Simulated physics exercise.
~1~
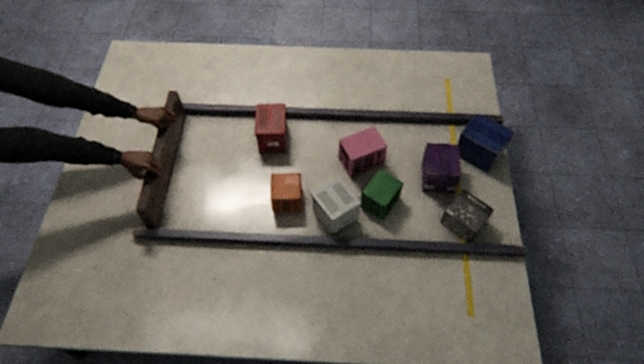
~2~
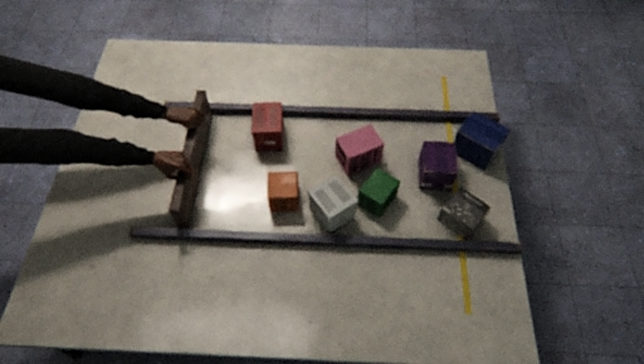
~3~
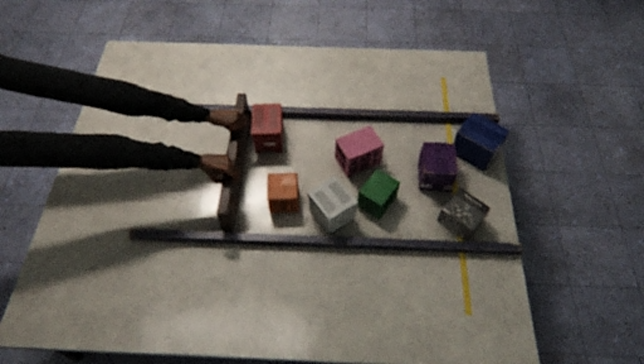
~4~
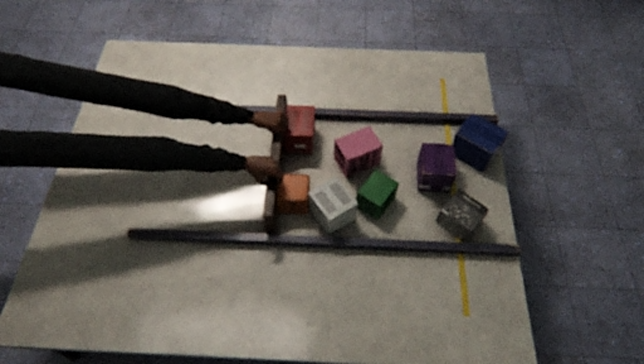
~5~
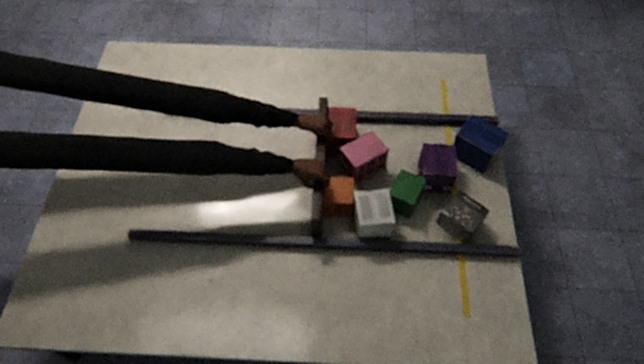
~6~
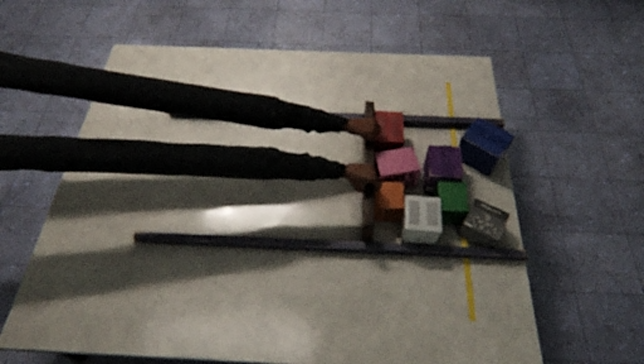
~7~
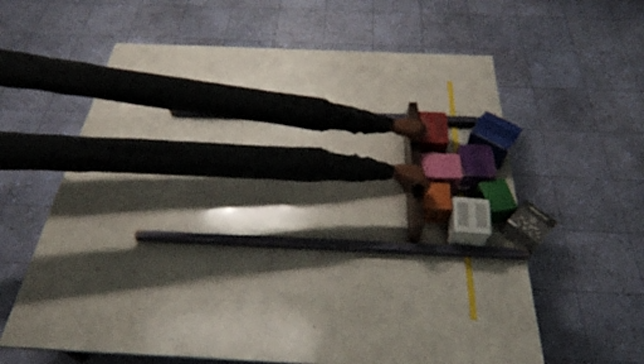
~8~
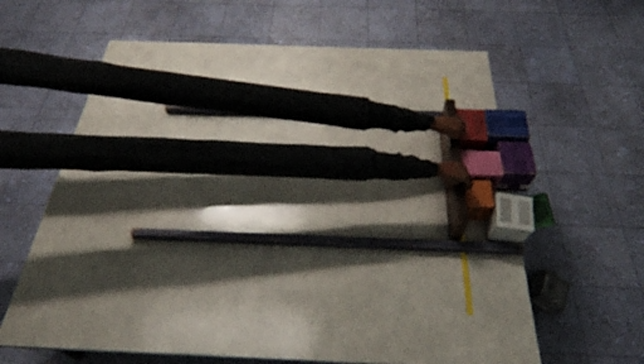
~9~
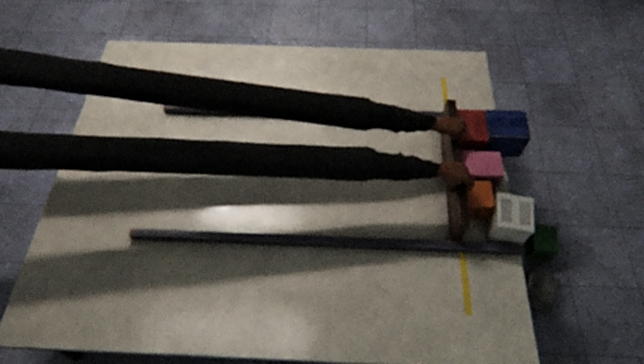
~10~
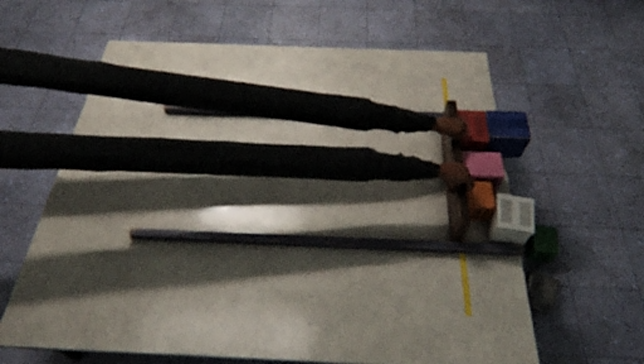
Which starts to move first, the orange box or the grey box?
The orange box starts to move first, when the plank reaches it. The grey box stays still until the bunched boxes are pushed up to it near the right end.
